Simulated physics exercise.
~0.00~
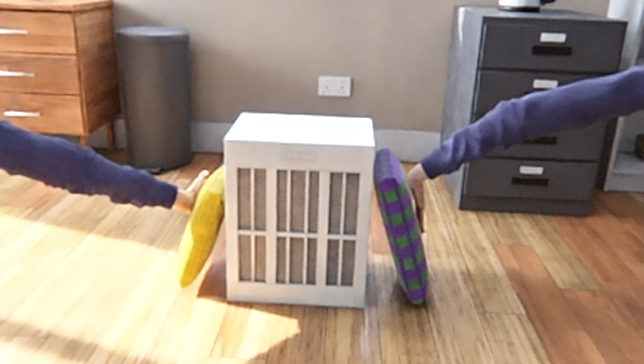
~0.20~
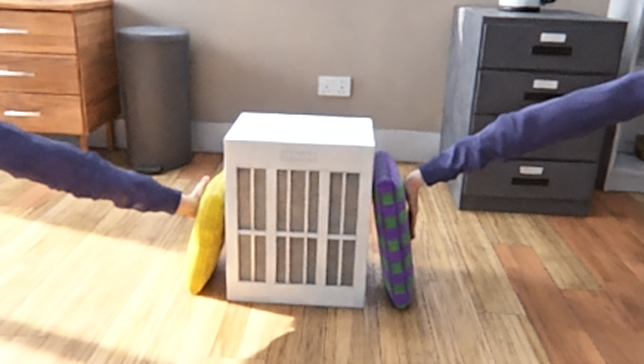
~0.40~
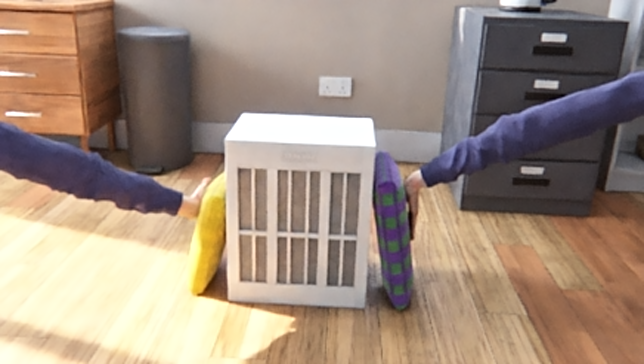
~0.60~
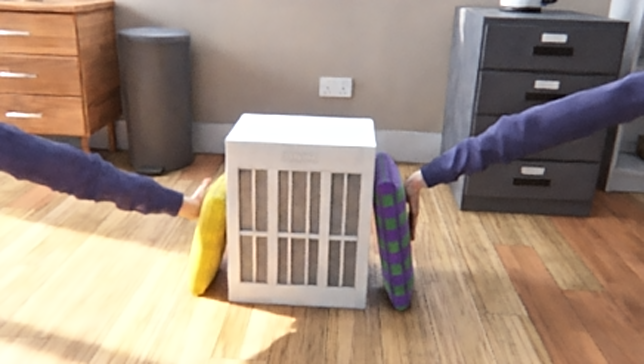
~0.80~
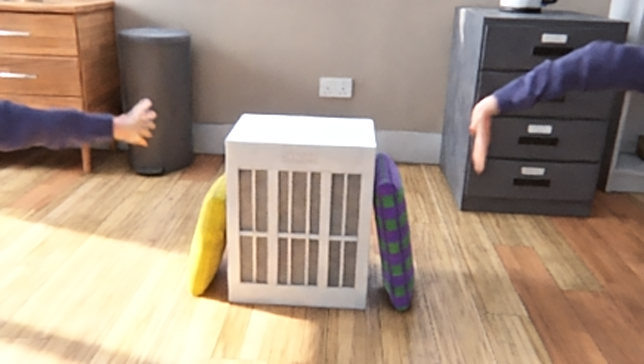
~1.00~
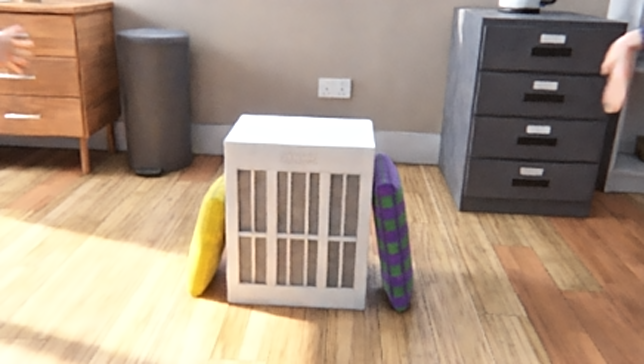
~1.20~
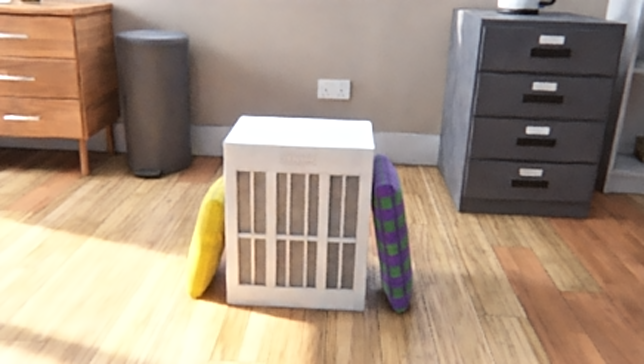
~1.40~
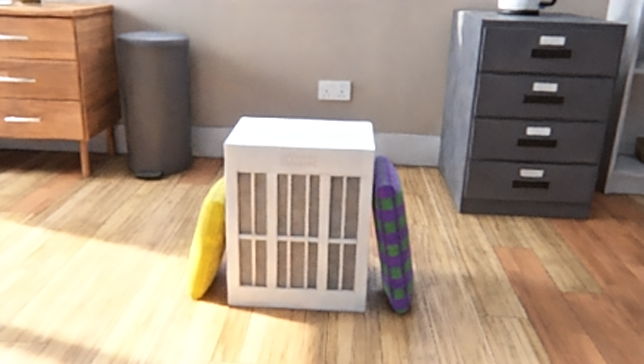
Two hands pressed a yellow soft bag and a purple and green checked pillow against opposite sides of a white crate on a wooden floor, then let go and drew away, leaving both leaning where they were.
